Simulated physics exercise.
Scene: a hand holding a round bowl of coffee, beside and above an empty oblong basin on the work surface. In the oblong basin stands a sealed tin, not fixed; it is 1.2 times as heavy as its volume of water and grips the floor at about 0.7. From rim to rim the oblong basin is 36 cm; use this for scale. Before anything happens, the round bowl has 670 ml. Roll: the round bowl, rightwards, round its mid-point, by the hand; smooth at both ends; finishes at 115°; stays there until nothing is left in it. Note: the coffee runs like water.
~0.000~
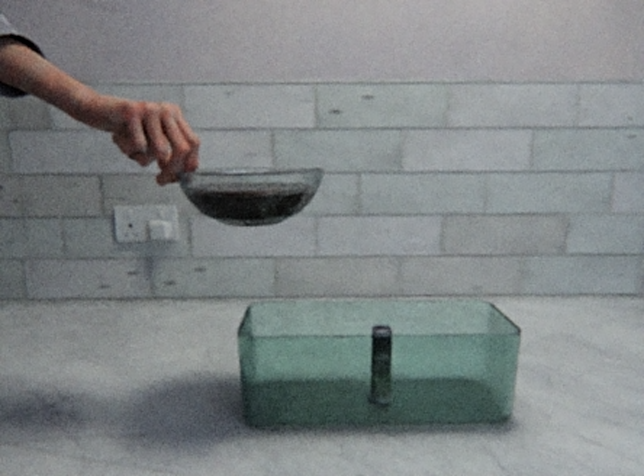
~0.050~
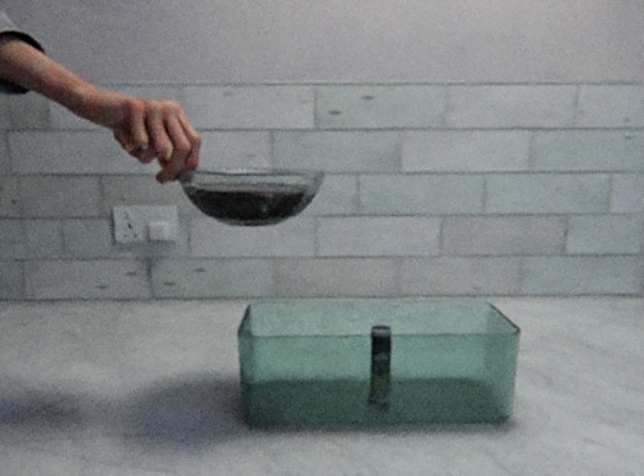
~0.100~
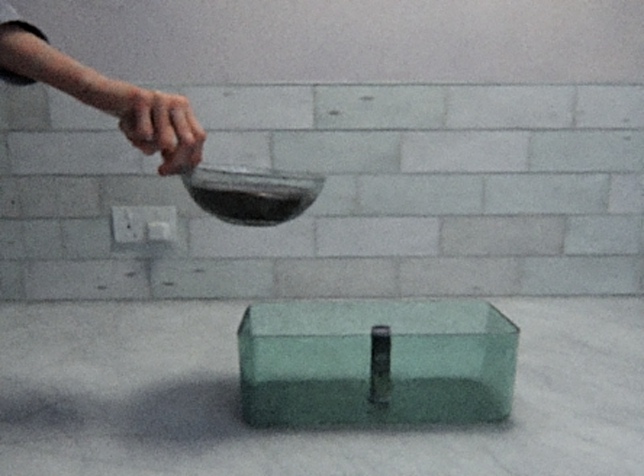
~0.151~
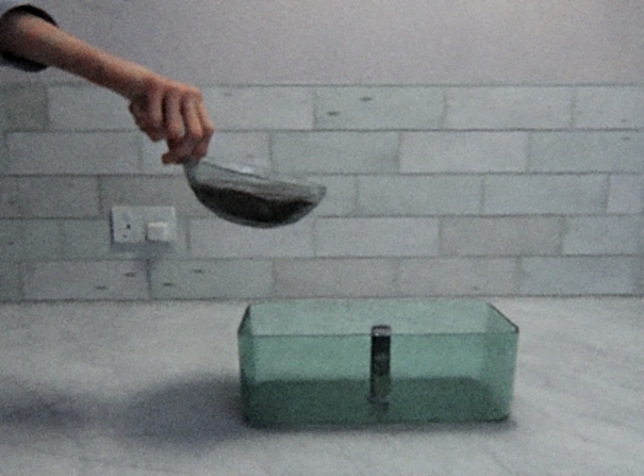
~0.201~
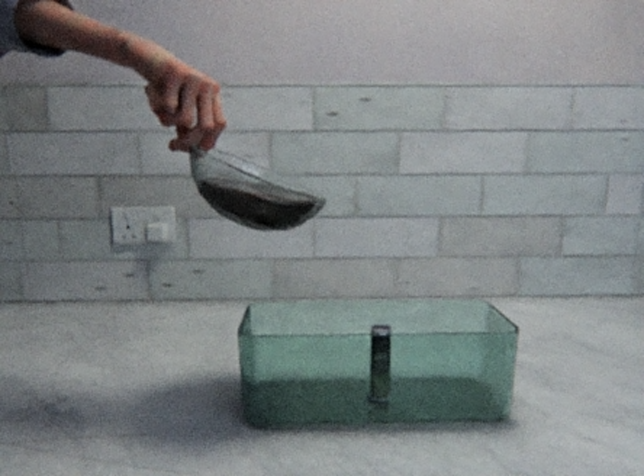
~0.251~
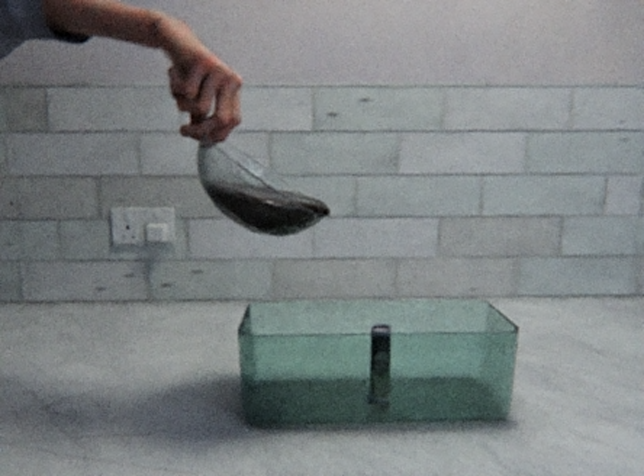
On a marble worktop, a hand steadily tilting a round glass bowl of dark liquid rightward above an oblong green basin.
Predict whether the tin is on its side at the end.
Overturned.
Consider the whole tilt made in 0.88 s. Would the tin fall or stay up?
It tumbles over, then.
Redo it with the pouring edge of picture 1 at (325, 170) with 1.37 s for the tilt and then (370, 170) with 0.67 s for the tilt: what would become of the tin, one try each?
Try 1: Still standing; try 2: Still standing.
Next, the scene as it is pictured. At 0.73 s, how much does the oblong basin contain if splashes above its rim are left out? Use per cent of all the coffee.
I reckon close to 96 per cent.
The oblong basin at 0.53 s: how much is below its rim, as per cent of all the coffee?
About 72%.
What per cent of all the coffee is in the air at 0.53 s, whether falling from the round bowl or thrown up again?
Near 28 per cent of it all.
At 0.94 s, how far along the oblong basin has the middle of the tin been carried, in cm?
The tin has gone some 9 cm.
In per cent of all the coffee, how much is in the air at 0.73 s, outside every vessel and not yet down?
Near 2 percent.
By 0.53 s the tilt is 103° and 1 per cent is still to pour; the tin stands where it began.
By 0.73 s the tilt is 115° and 0 per cent is still to pour; the tin leans 18°.
By 0.94 s the tilt is 115° and 0 per cent is still to pour; the tin lies on its side.
By 1.17 s the tilt is 115° and 0 per cent is still to pour; the tin lies on its side.
At rest the tin lies on its side.
